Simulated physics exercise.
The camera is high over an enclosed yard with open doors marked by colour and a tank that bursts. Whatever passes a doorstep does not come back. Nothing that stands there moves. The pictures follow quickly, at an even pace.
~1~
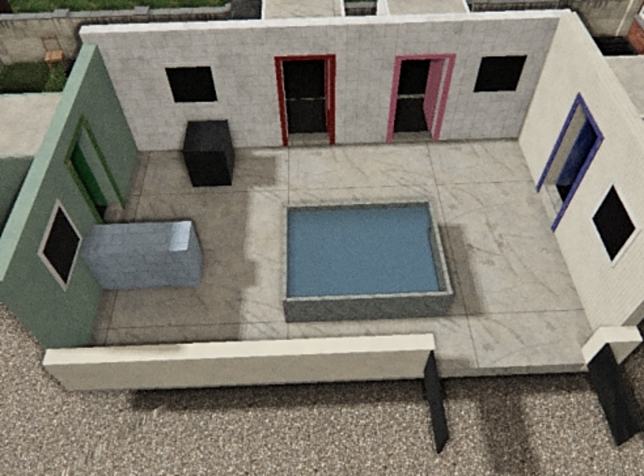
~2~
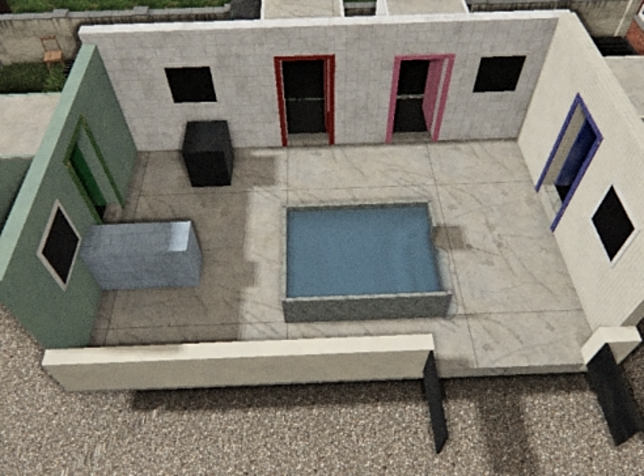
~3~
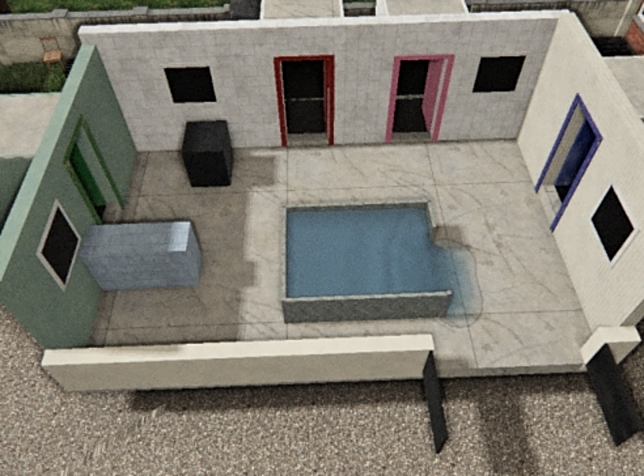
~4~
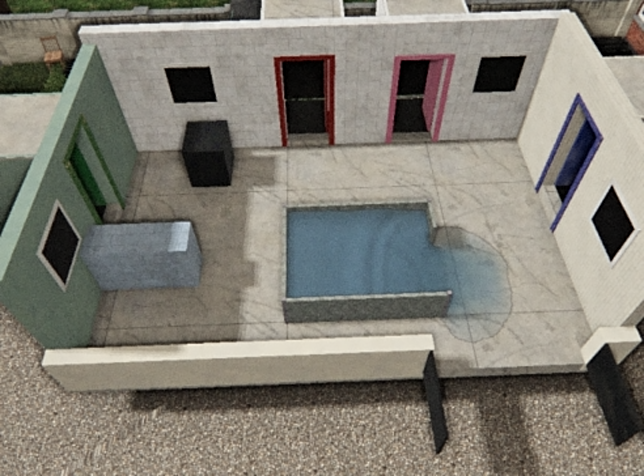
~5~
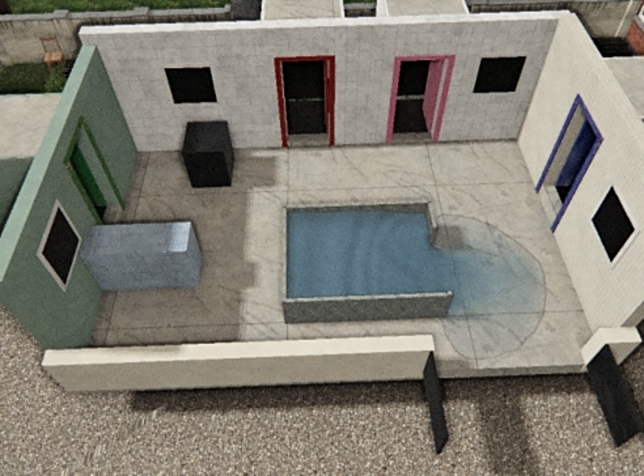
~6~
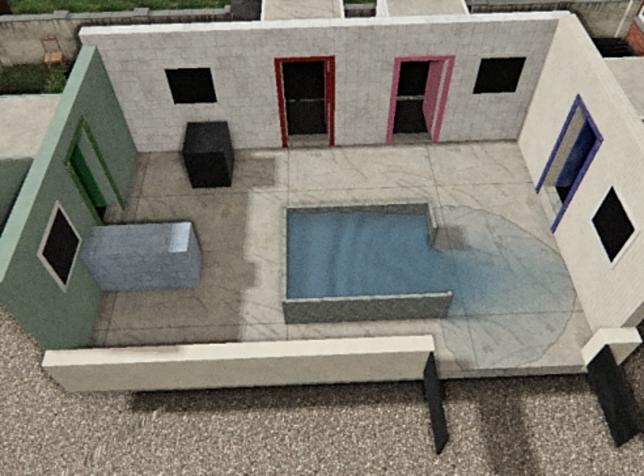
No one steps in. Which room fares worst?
Most goes in at the pink door.
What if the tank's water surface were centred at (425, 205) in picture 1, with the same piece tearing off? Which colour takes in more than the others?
The blue door.
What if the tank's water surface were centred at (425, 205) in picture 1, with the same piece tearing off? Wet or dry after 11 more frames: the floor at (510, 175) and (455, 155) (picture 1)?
One after the other: Under water, flooded.
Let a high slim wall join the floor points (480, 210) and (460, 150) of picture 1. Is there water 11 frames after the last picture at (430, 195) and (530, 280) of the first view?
In that order: Dry, under water.
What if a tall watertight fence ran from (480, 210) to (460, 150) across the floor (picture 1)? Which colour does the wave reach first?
The door marked blue.
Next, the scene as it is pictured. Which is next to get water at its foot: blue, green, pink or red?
It is the one in blue.
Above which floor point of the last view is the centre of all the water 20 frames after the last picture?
Near (441, 256).
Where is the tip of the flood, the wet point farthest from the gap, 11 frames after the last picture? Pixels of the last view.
I would point to (512, 144).
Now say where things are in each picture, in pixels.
In the first frame, the open tank at (362, 249) is whole and still.
In the second frame, water pours out at (435, 275) and has run to a hidden place.
In the third frame, the front is at (460, 248), out from the gap at (435, 276).
In the fourth frame, water pours out at (435, 276) and has run to (500, 260).
In the fifth frame, water pours out at (435, 276) and has run to (534, 262).
In the sixth frame, the front is at (566, 267), out from the gap at (435, 277).
A moment on, water covers 20 % of the floor; red door not reached, green door not reached, pink door not reached, blue door wet at the sill, nothing in.
Next, water covers 20 % of the floor; red door not reached, green door not reached, pink door not reached, blue door wet at the sill, nothing in.
Then, water covers 30 % of the floor; red door not reached, green door not reached, pink door wet at the sill, nothing in, blue door wet at the sill, nothing in.
Later, water covers 55 % of the floor; red door wet at the sill, nothing in, green door not reached, pink door some in, blue door wet at the sill, nothing in.
In the end, water covers 75 % of the floor; red door wet at the sill, nothing in, green door wet at the sill, nothing in, pink door some in, blue door wet at the sill, nothing in; the pink door has let in the most.
